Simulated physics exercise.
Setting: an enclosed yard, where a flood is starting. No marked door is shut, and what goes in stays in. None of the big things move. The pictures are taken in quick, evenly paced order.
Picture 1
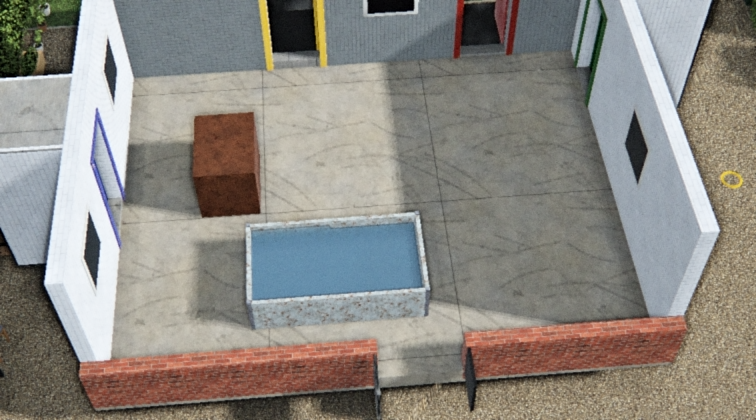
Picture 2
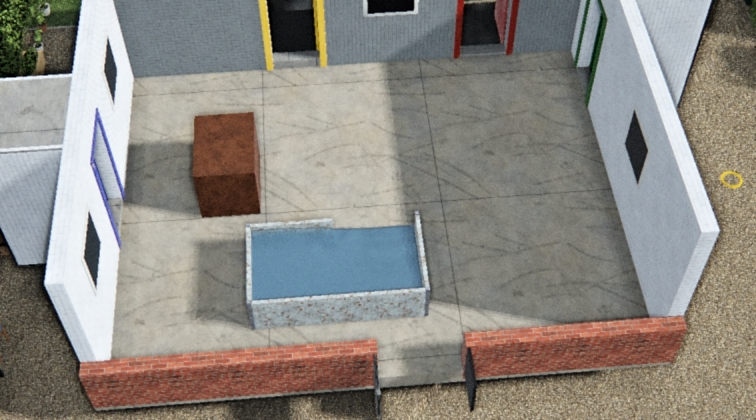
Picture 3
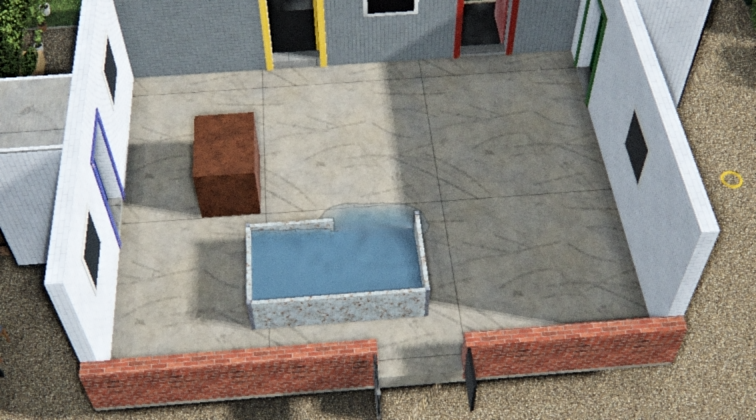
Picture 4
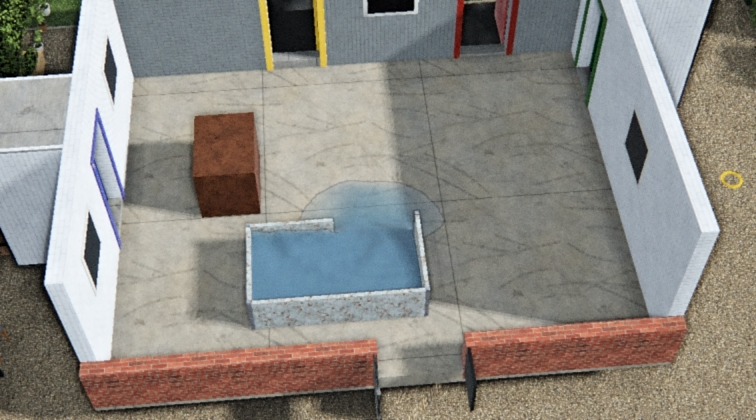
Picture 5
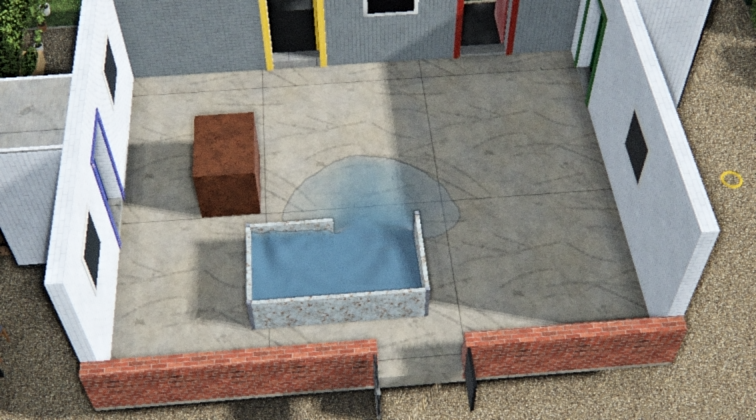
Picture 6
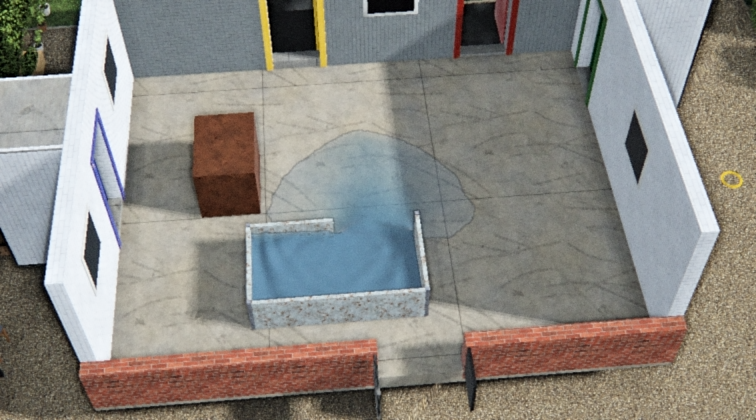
Water stands in an open pale stone tank in a walled concrete yard, seen from high above by a still camera. A reddish-brown block sits behind the tank to the left, with low brick walls in front and yellow and red doorways at the back. Part of the tank's far wall disappears, and water pours through the gap, spreading across the floor in a widening, thin blue fan toward the back.
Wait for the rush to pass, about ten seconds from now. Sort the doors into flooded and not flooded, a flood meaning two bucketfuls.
Sorted: Blue door - not flooded; red door - flooded; yellow door - not flooded; green door - flooded.
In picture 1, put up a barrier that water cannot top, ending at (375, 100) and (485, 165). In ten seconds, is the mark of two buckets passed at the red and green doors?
Red falls short; green falls short.
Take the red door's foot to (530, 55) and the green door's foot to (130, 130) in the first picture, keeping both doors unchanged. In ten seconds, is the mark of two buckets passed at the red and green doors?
Result - red door surpasses the mark, green door surpasses the mark.
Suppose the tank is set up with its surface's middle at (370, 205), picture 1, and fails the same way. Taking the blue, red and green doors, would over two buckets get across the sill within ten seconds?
I reckon the blue door doesn't reach the threshold, the red door surpasses the threshold and the green door surpasses the threshold.
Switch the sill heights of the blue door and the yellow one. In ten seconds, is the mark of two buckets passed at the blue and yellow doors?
My answer: At blue the door misses the threshold, at yellow the door breaks the threshold.
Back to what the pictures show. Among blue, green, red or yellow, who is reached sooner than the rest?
The answer here is the yellow-painted one.
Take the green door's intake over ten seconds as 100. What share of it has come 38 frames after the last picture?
Roughly 70 per cent.
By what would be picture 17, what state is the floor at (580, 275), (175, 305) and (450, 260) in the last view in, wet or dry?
In that order the points end up high and dry, high and dry and high and dry.
A moment on, water covers 25 % of the floor; the blue door not reached, the red door not reached, the yellow door not reached, the green door not reached.
Next, water covers 40 % of the floor; the blue door not reached, the red door wet at the sill, nothing in, the yellow door wet at the sill, nothing in, the green door not reached.
Then, water covers 50 % of the floor; the blue door not reached, the red door over two buckets in, the yellow door under two buckets in, the green door under two buckets in.
Later, water covers 60 % of the floor; the blue door wet at the sill, nothing in, the red door over two buckets in, the yellow door under two buckets in, the green door far over two buckets in.
In the end, water covers 90 % of the floor; the blue door wet at the sill, nothing in, the red door over two buckets in, the yellow door under two buckets in, the green door far over two buckets in.
